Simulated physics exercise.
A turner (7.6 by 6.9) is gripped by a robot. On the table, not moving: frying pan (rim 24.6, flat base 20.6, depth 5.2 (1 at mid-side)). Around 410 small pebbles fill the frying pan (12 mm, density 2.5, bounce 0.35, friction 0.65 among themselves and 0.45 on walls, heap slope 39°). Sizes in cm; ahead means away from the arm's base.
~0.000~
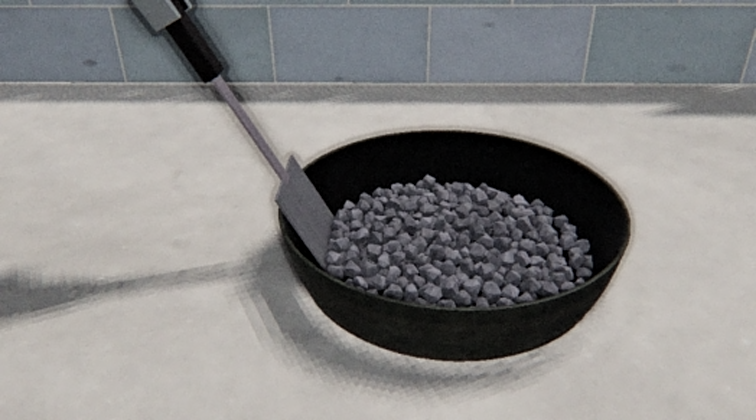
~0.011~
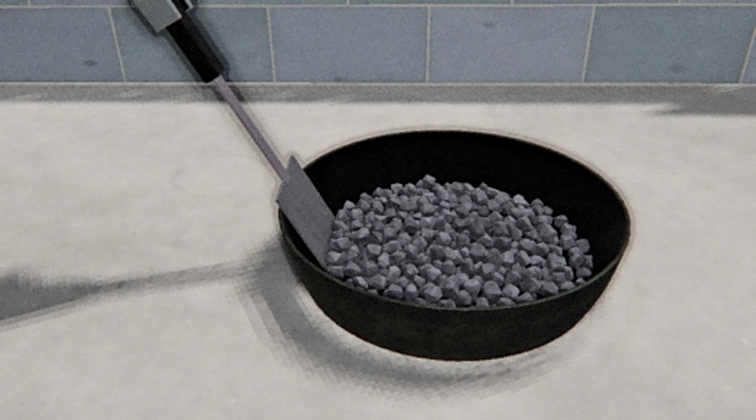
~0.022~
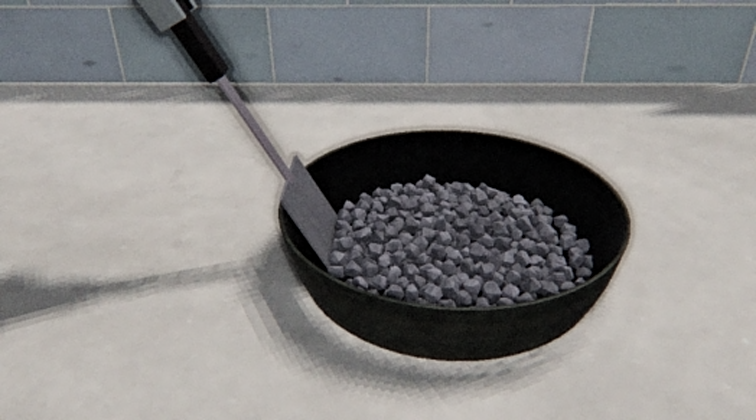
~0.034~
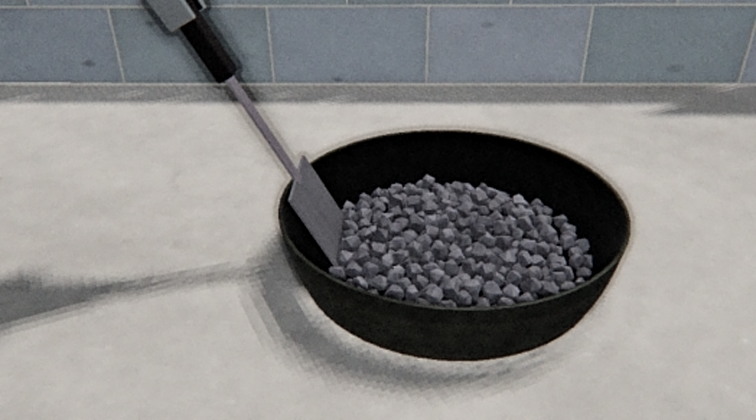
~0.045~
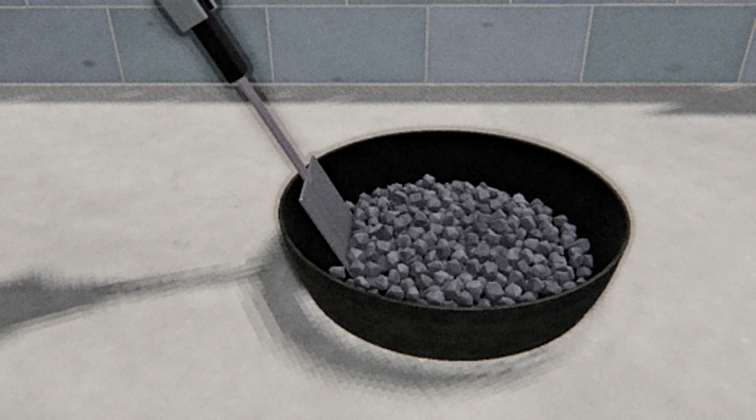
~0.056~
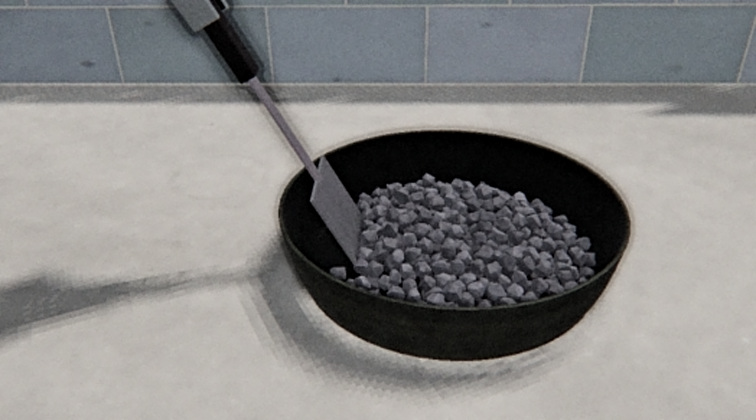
A spatula held at an angle by its dark handle slid slowly to the right inside a black frying pan, nudging a heap of small gray pebbles while the pan stayed still.
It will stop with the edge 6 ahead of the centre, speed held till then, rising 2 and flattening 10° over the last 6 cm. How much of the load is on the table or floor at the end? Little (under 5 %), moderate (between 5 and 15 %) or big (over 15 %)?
On the table or floor the share is little, under 5 %.
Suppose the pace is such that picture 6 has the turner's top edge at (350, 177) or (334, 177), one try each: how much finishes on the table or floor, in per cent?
Some 10 and 5 per cent.
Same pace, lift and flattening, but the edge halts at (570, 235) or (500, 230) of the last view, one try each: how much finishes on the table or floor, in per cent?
About 10 and 0 per cent.
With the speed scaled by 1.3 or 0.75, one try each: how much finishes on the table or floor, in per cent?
Some 5 and 0 per cent.
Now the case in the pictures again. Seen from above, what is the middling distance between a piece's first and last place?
Some 3 cm.
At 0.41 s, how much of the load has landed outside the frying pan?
Some 0 per cent.
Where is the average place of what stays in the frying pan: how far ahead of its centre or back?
Roughly 4.0 cm ahead.
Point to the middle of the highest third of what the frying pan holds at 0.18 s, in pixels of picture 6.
At about (507, 226).
By 0.12 s, sloping 62°, highest piece 5 above the table; 412 in the frying pan.
By 0.18 s, sloping 58°, highest piece 6 above the table; 412 in the frying pan.
By 0.41 s, sloping 52°, highest piece 6 above the table; 412 in the frying pan.
By 1.46 s, sloping 52°, highest piece 5 above the table; 412 in the frying pan.
Final count, 412 in the frying pan. That is 0 % on the table or floor.
